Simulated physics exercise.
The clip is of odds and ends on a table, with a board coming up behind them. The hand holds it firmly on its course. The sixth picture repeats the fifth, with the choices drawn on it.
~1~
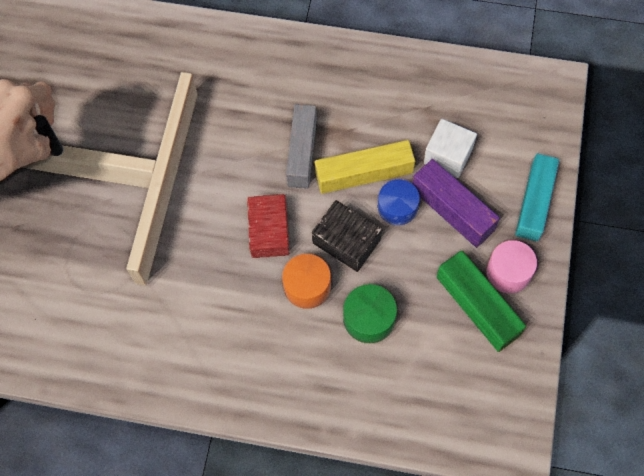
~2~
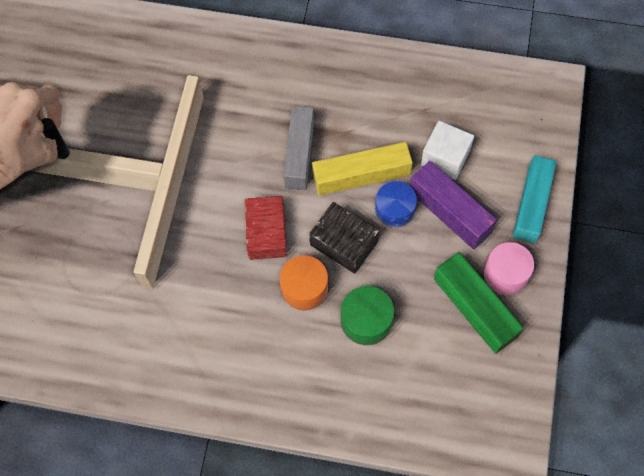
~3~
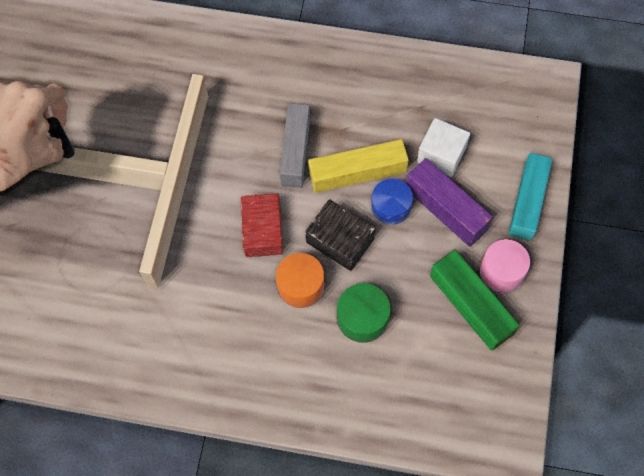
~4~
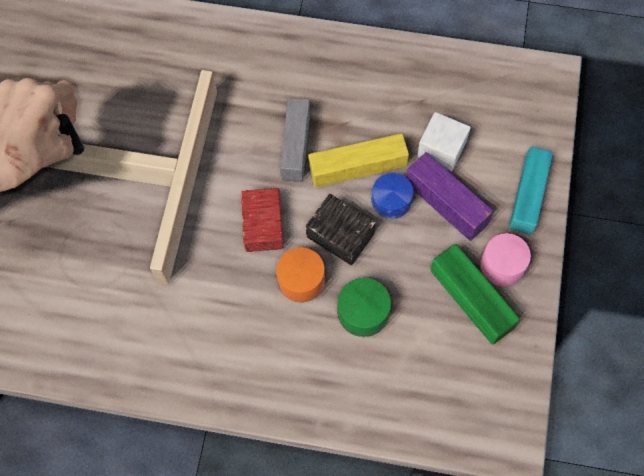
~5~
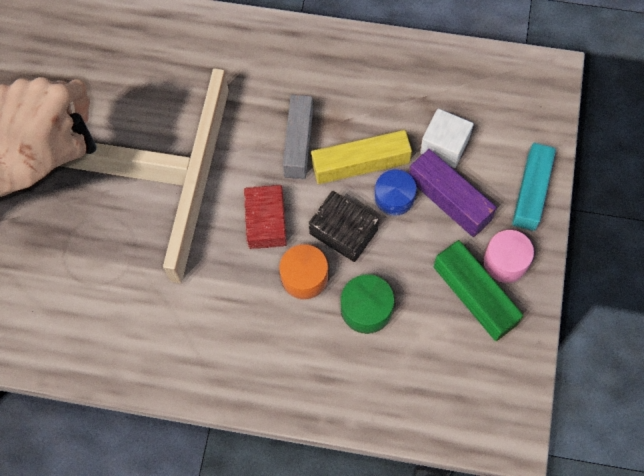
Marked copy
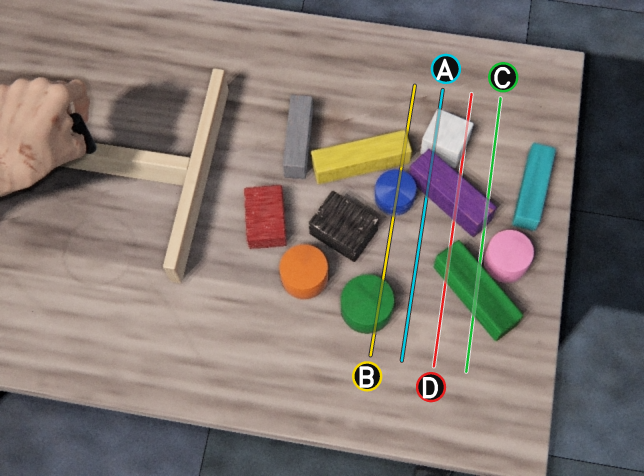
At first, a hand at the left holds a T-shaped wooden board on a table, apart from a scattered group of colourful blocks and round pieces. The hand then pushes the board slowly rightward, narrowing the gap to the red block, while the pieces stay in their arrangement, untouched.
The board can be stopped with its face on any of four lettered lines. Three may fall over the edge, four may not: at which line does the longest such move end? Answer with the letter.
Stop at C.
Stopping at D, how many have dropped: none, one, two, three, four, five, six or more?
In all, one.
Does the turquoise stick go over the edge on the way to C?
Yes.
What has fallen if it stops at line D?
The pink tin.
On the copy, A at (423, 218); B at (394, 213); C at (484, 227); D at (454, 222).
On C. First, board (299, 180); white block (457, 136); orange tin (314, 275).
Then, board (404, 197); turquoise stick (541, 185); pink tin (521, 259).
Finally, board (485, 209); pink tin over the edge; turquoise stick over the edge; three fallen.
By contrast, A is within the limit but short; B is within the limit but short; D is within the limit but short.
